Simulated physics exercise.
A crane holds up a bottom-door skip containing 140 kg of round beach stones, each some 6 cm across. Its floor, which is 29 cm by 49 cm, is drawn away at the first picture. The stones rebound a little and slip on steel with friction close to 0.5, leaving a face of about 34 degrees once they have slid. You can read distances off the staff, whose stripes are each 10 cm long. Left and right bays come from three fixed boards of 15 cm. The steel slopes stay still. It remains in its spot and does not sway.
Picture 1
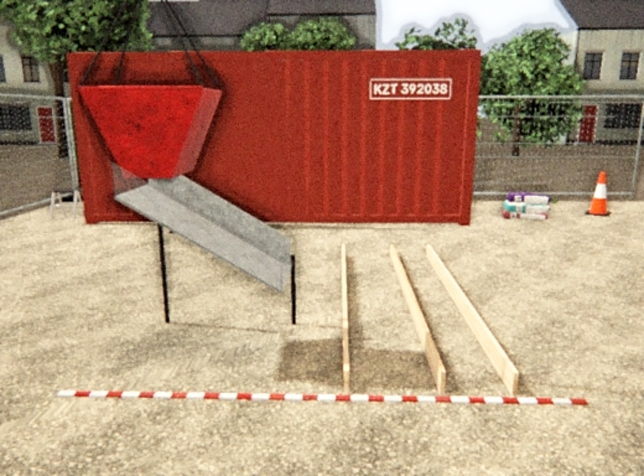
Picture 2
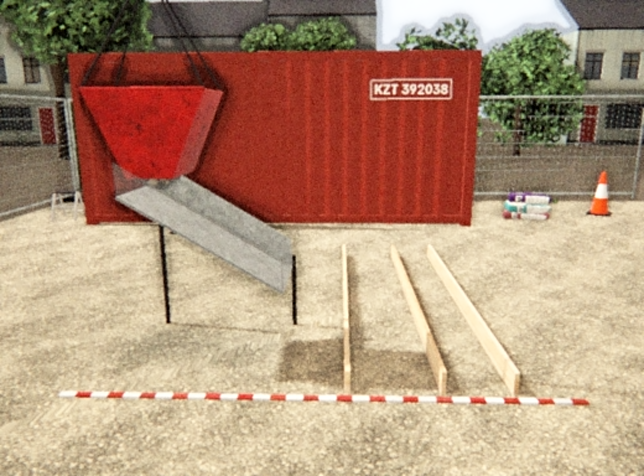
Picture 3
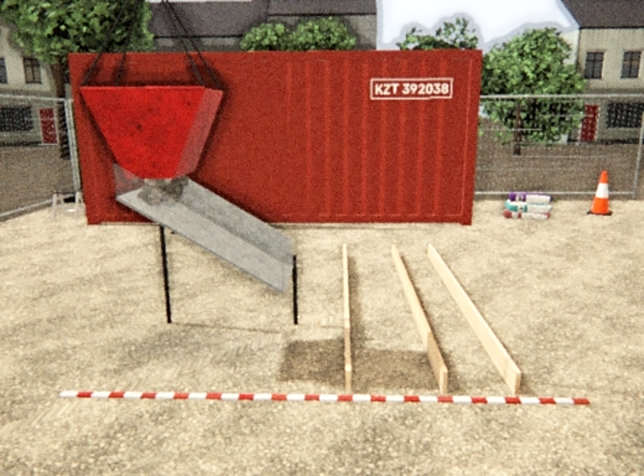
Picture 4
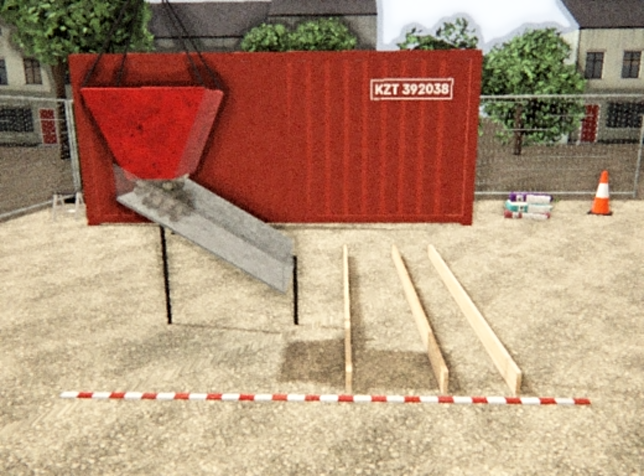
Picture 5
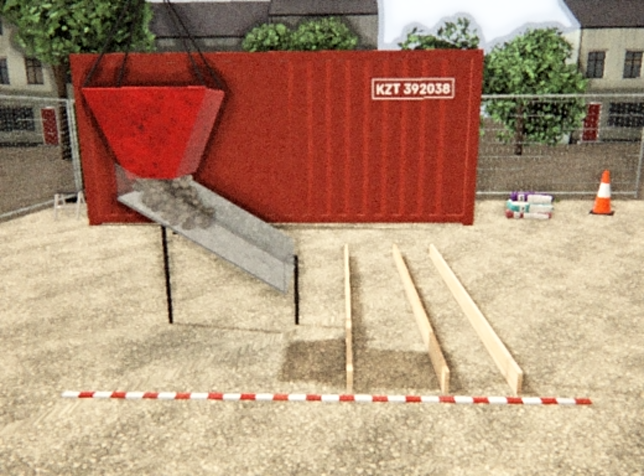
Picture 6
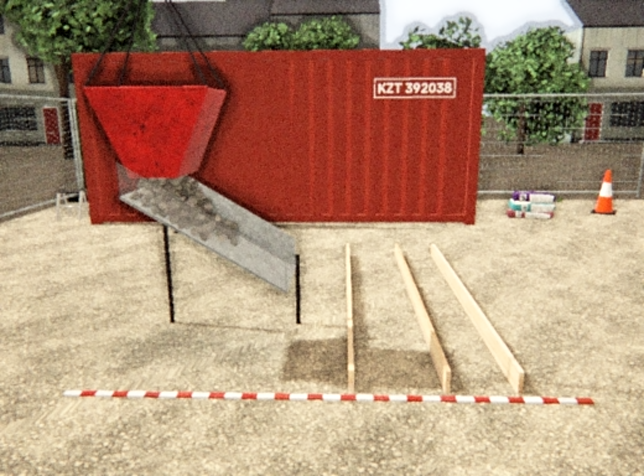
A red skip hangs above a sloping grey chute as grey stones spread down it.
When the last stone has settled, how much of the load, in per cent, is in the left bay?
Roughly 57 in every hundred.
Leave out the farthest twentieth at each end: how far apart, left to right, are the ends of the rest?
Roughly 90 cm.
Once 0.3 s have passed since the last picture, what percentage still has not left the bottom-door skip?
It still holds around 30 per cent.
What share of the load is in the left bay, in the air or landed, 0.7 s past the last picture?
I'd put it near 10 per cent.
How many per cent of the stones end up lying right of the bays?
About 0 percent of the load.
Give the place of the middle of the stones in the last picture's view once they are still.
I'd point to somewhere near (366, 344).
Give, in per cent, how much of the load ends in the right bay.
0 %.
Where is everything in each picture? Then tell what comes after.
In the first picture, the outlet is at (148, 170); nothing has dropped yet.
In the second picture, the outlet is at (149, 171); 4 % is out.
In the third picture, the outlet is at (149, 171); 12 % is out, the lowest stones still above the boards at (161, 199), 113 cm up.
In the fourth picture, the outlet is at (150, 171); 22 % is out, the lowest stones still above the boards at (181, 214), 102 cm up.
In the fifth picture, the outlet is at (151, 171); 33 % is out, the lowest stones still above the boards at (201, 223), 95 cm up.
In the sixth picture, the outlet is at (152, 170); 42 % is out, the lowest stones still above the boards at (228, 235), 85 cm up.
Then, 0.3 s after the last picture, 29 % in the bottom-door skip, 67 % on the steel, 4 % falling or lying left of the bays; the stones farthest right are at (318, 291).
Then, 0.7 s after the last picture, 0 % in the bottom-door skip, 66 % on the steel, 22 % falling or lying left of the bays, 11 % falling or lying in the left bay; the stones farthest right are at (416, 337).
Then, 1.3 s after the last picture, 0 % in the bottom-door skip, 18 % on the steel, 43 % falling or lying left of the bays, 39 % falling or lying in the left bay; the stones farthest right are at (427, 340).
Then, 2.2 s after the last picture, 0 % in the bottom-door skip, 43 % falling or lying left of the bays, 57 % falling or lying in the left bay; the stones farthest right are at (430, 341).
Then, 4.1 s after the last picture, 0 % in the bottom-door skip, 43 % left of the bays, 57 % in the left bay; the stones farthest right are at (430, 341).
